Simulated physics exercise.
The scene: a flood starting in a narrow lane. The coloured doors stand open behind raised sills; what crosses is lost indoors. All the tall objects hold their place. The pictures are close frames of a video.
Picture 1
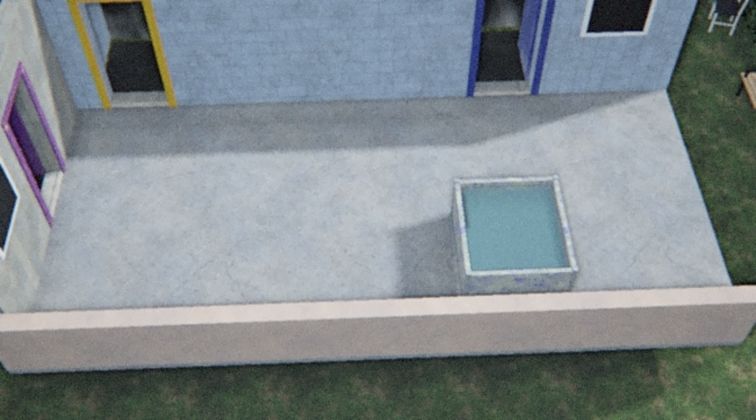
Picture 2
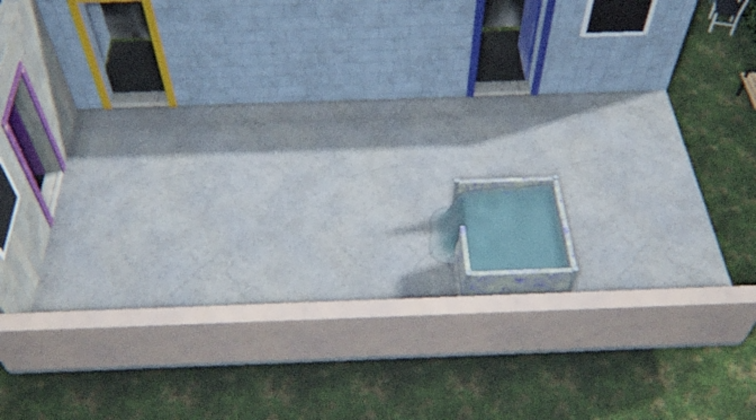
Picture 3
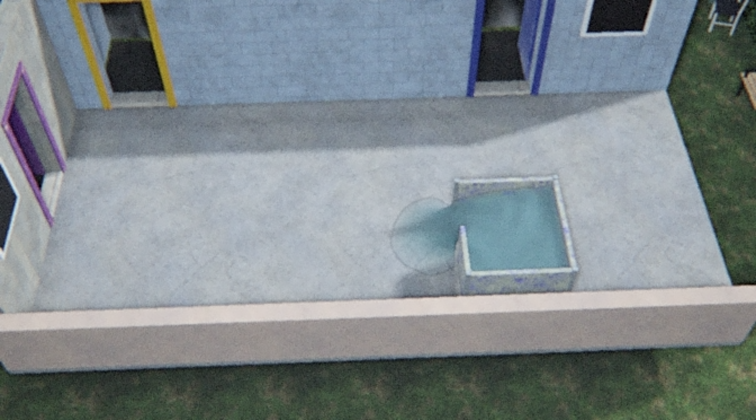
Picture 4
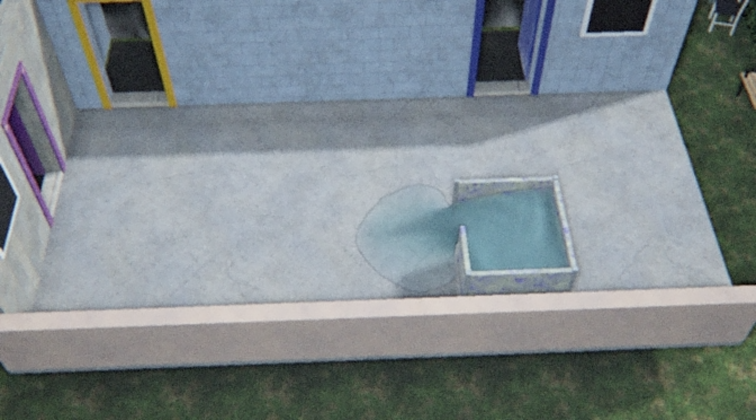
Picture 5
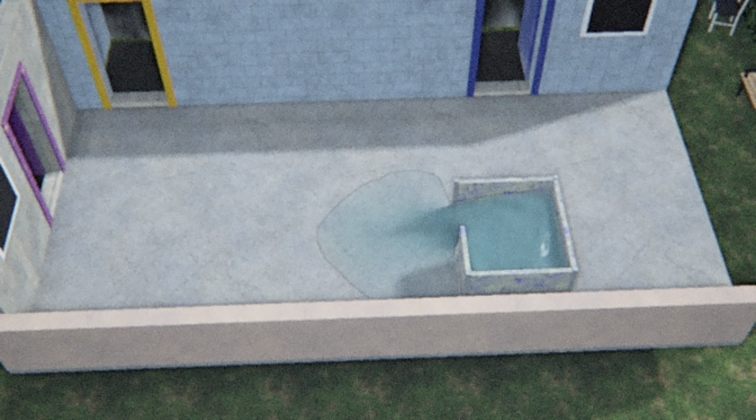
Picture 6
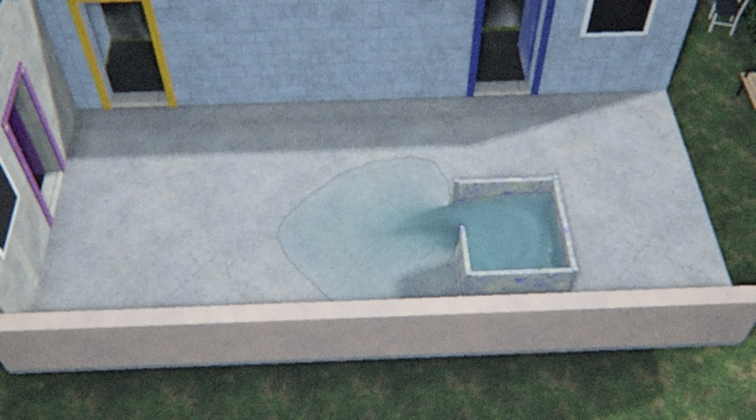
Water pours from a gap in the left side of a square, pale-walled tank, seen from above by a still camera in a paved lane. A blue wall with yellow- and blue-framed open doorways stands behind, a purple-framed doorway is at left, and a low pinkish wall and grass lie in front. The tank's water is still at first, then spreads leftward in a widening, rounded sheet.
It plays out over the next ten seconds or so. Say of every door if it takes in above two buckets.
The blue door admits no more than that; the purple door lets in a lot; the yellow door admits no more than that.
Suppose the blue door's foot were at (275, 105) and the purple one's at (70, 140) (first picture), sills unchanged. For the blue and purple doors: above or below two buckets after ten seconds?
Then: Blue keeps below it, purple goes over.
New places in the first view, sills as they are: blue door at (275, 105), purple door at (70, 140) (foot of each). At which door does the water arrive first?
It is the one in blue.
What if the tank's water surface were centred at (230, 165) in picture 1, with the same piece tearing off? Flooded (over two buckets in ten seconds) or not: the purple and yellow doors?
My reading: The purple door passes that mark; the yellow door goes over.
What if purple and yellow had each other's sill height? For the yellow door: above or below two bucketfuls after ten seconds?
One by one: The yellow one lets more in.
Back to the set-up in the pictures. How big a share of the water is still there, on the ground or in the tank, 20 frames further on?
Near 98 in a hundred.
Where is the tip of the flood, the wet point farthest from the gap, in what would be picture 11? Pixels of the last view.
At about (157, 207).
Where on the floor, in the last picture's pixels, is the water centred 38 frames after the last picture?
Near (236, 214).
A moment on, water covers 30 % of the floor; the blue door not reached, the purple door not reached, the yellow door not reached.
Next, water covers 50 % of the floor; the blue door not reached, the purple door not reached, the yellow door not reached.
Then, water covers 60 % of the floor; the blue door not reached, the purple door over two buckets in, the yellow door wet at the sill, nothing in.
Later, water covers 55 % of the floor; the blue door not reached, the purple door over two buckets in, the yellow door wet at the sill, nothing in.
In the end, water covers 60 % of the floor; the blue door not reached, the purple door far over two buckets in, the yellow door under two buckets in.
